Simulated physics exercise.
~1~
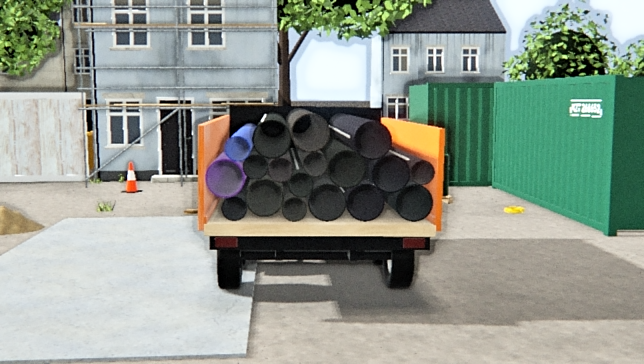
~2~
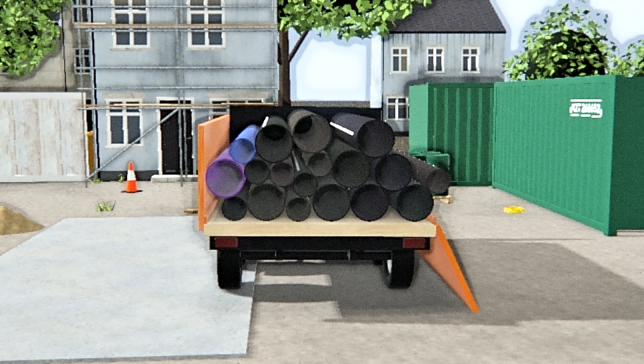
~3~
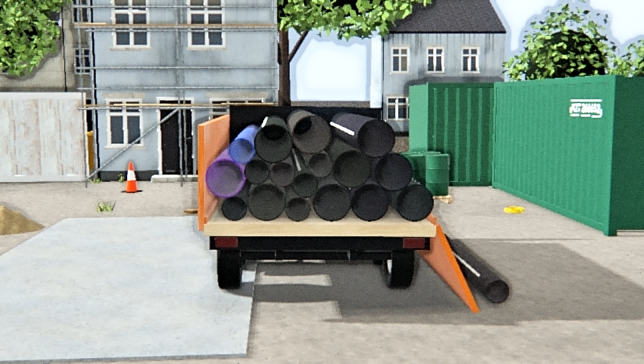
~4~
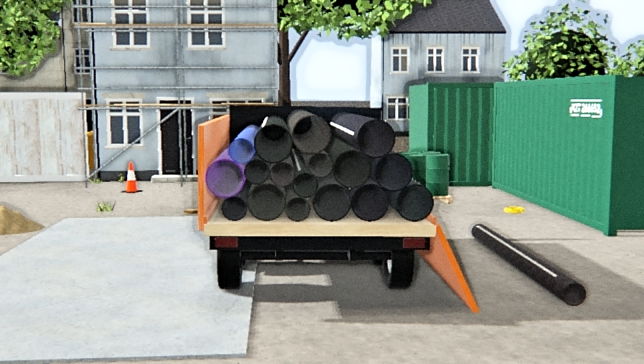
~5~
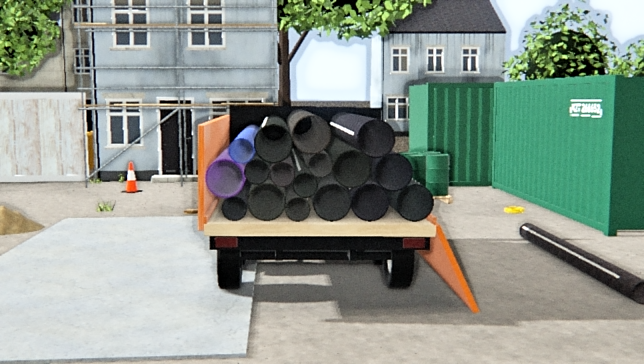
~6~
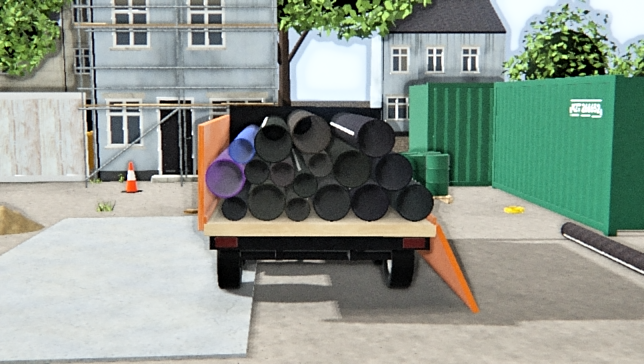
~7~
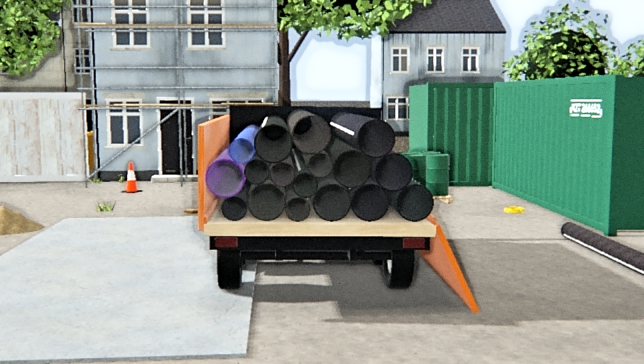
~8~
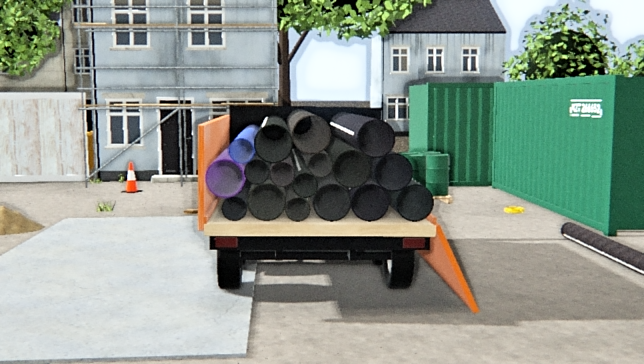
The video shows a trailer seen from behind, stacked with dark, purple and blue pipes between orange side boards. The right board drops, and one dark pipe falls off and rolls right, stopping partly out of view while the others, including purple and blue, stay aboard.
